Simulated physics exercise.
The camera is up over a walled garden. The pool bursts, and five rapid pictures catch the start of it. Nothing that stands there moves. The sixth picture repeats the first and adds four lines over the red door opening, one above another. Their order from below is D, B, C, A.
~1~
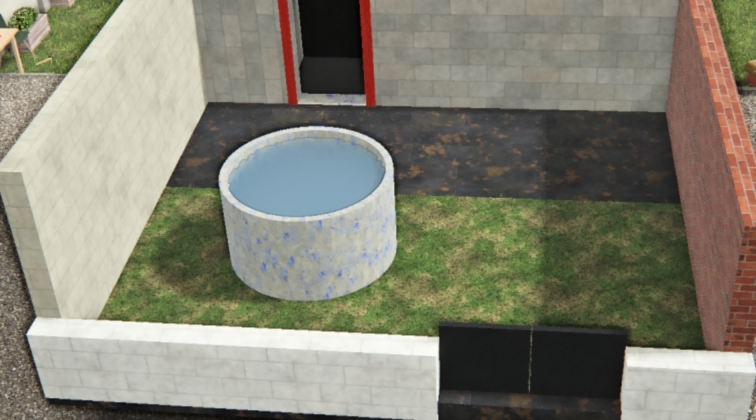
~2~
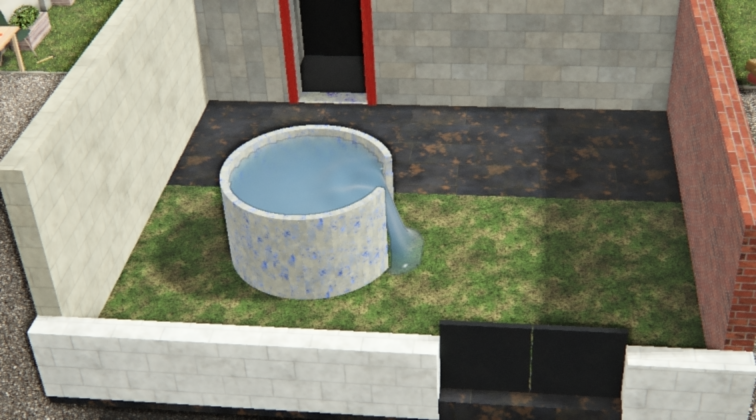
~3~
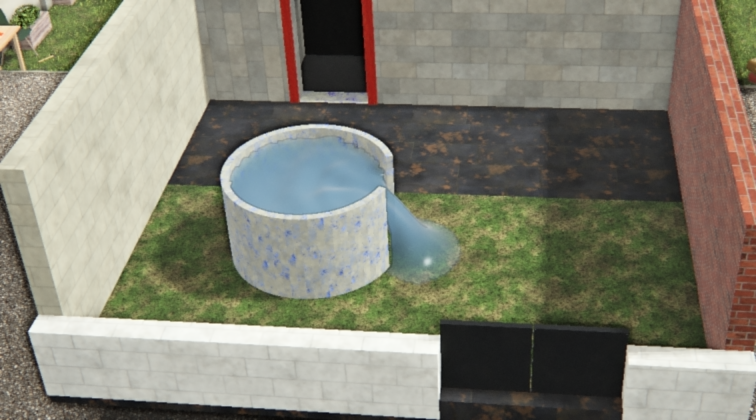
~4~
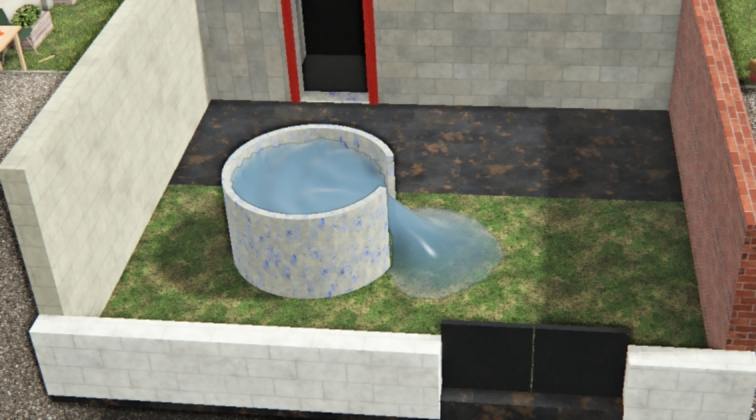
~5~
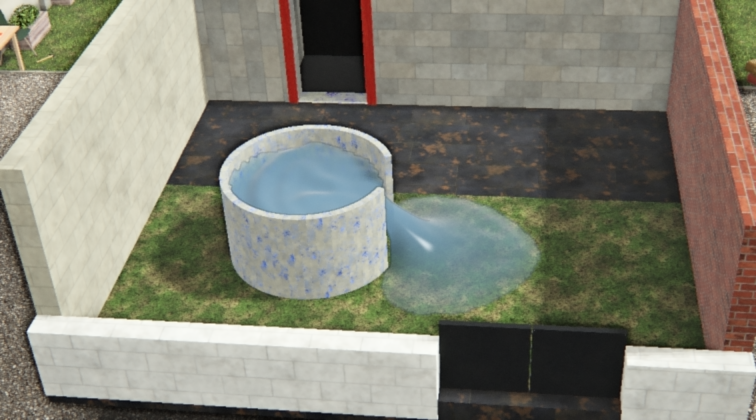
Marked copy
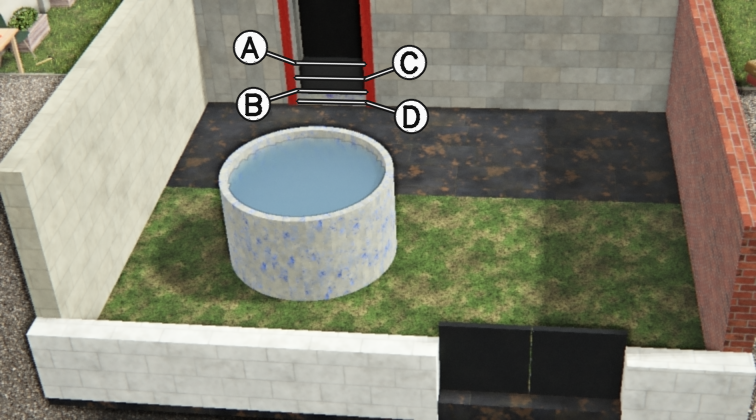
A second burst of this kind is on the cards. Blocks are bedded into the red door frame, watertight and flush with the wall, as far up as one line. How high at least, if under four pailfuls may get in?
Use mark D.
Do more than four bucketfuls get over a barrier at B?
No.
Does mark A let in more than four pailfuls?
No.
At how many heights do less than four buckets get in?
All four.
In white, A at (329, 63); B at (331, 91); C at (330, 78); D at (332, 101); from the bottom up D, B, C, A.
With A, nothing gets over.
With B, nothing gets over.
With C, nothing gets over.
With D, nothing gets over.
